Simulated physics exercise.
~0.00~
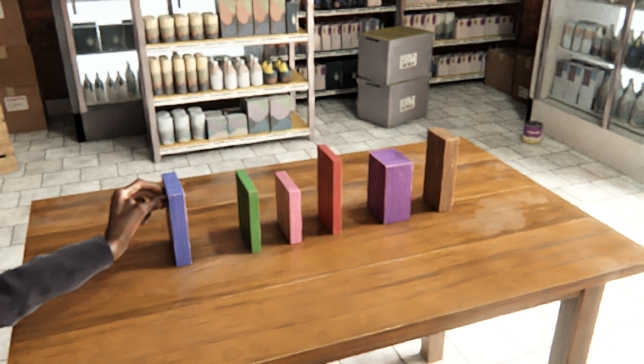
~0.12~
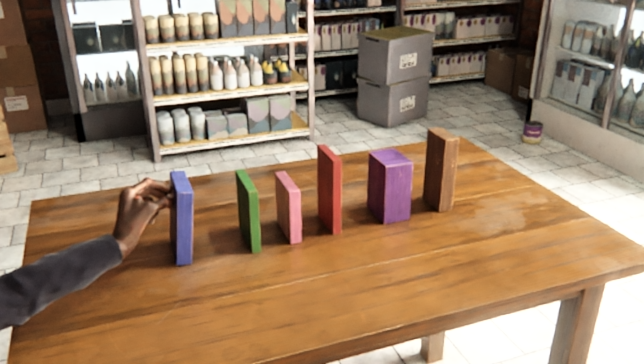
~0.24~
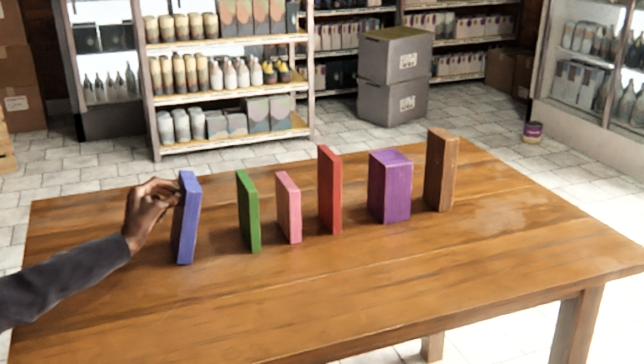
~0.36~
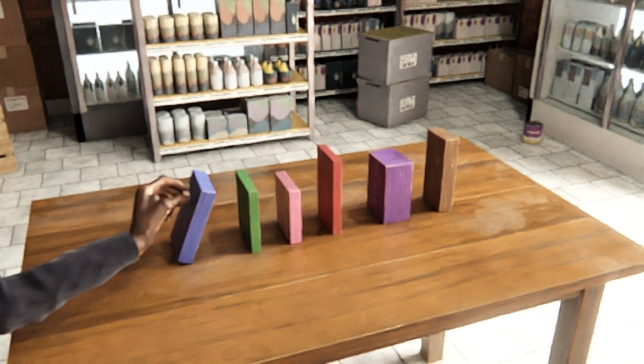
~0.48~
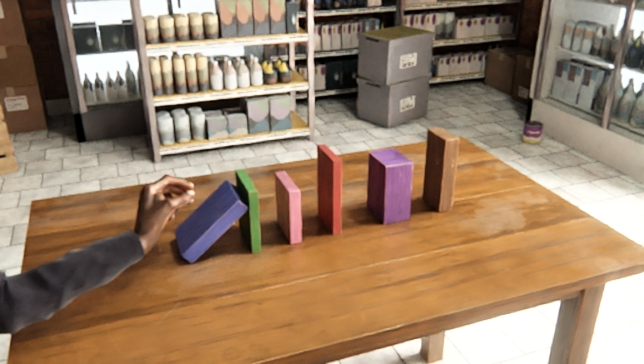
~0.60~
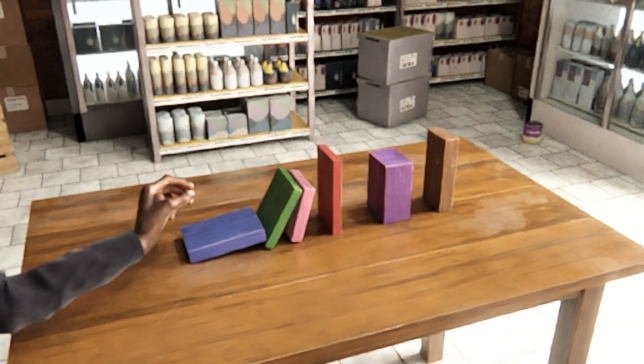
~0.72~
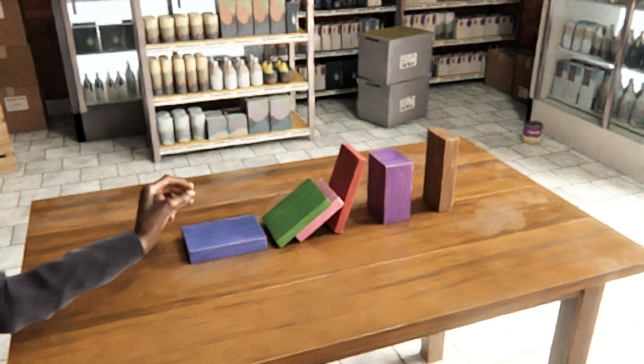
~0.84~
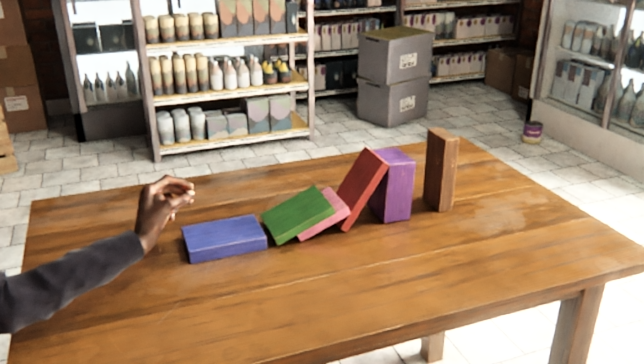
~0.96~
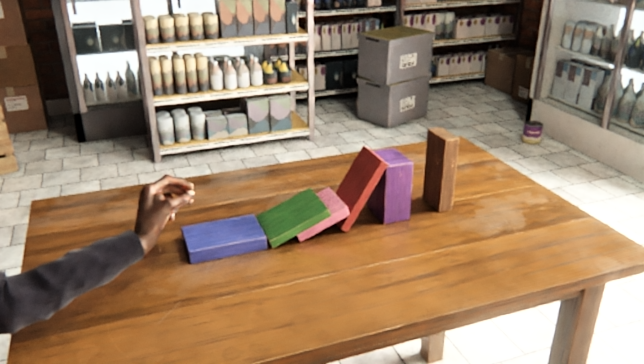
We see a hand tip a blue block rightward on a wooden table, toppling the green and pink blocks in turn and knocking the red one over against the purple block, where it rests leaning while the purple and brown blocks stay standing.
